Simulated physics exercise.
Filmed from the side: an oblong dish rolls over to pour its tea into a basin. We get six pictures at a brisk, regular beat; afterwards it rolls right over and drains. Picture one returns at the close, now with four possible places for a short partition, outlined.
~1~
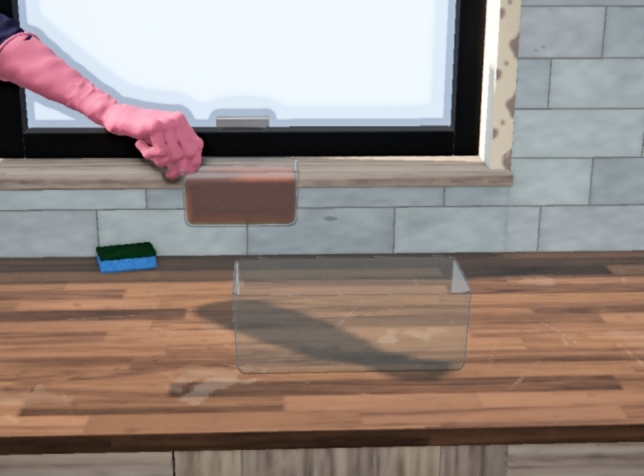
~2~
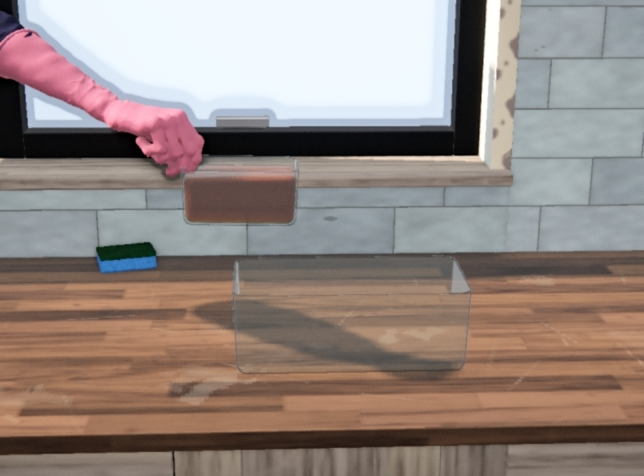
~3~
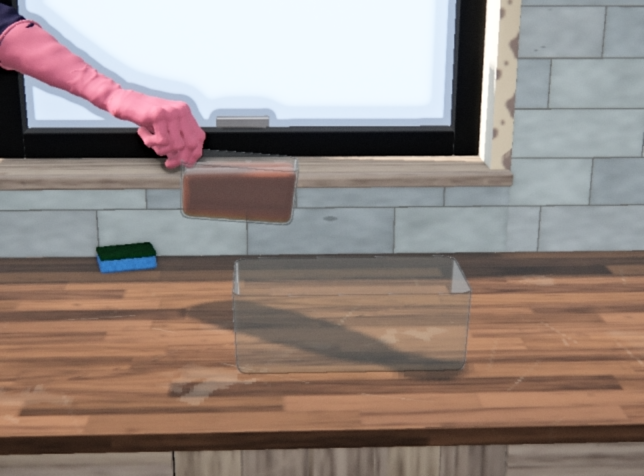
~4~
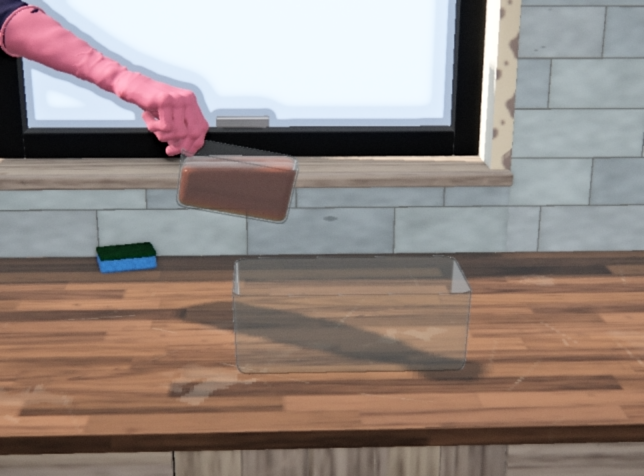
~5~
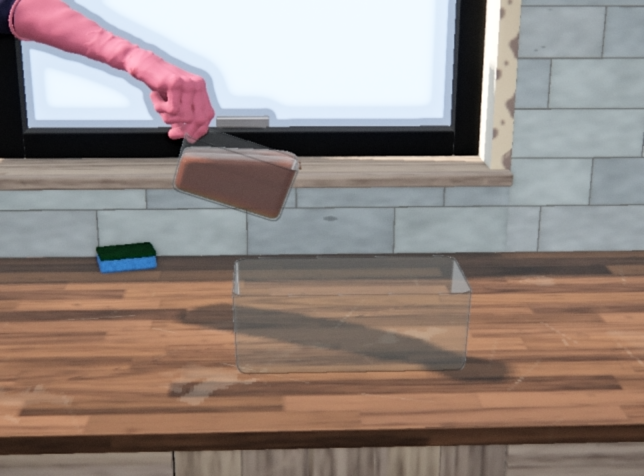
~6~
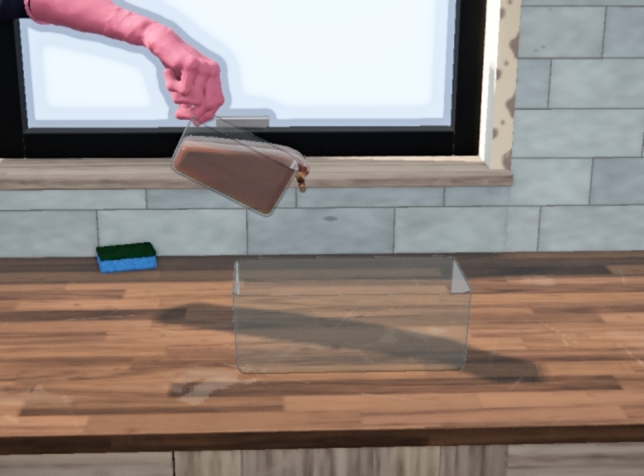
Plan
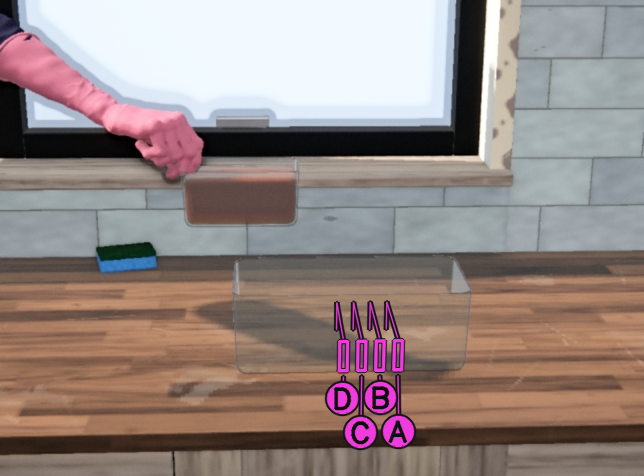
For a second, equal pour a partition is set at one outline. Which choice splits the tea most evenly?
Position A does it best.
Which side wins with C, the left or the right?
The right one.
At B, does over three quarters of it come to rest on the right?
No, it does not.
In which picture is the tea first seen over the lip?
Picture 5.
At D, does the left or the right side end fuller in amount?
The right side.
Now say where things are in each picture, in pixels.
In the first picture, upright, lip at (296, 164); basin from (236, 372) to (465, 368); nothing has left yet.
In the second picture, upright, lip at (296, 164); nothing has left yet.
In the third picture, tipped about 5°, lip at (296, 164); nothing has left yet.
In the fourth picture, tipped about 11°, lip at (296, 164); nothing has left yet.
In the fifth picture, tipped about 19°, lip at (296, 164); tea is over the lip, down to (300, 165).
In the sixth picture, tipped about 28°, lip at (296, 164); tea is over the lip, down to (302, 187).
On the marked copy, A at (397, 375); B at (379, 375); C at (361, 376); D at (343, 376).
Choosing A, about 47 % ends left of the wall and 47 % right of it; 5 % is lost outside.
Choosing B, about 30 % ends left of the wall and 65 % right of it; 4 % is lost outside.
Choosing C, about 16 % ends left of the wall and 79 % right of it; 5 % is lost outside.
Choosing D, about 9 % ends left of the wall and 87 % right of it; 5 % is lost outside.
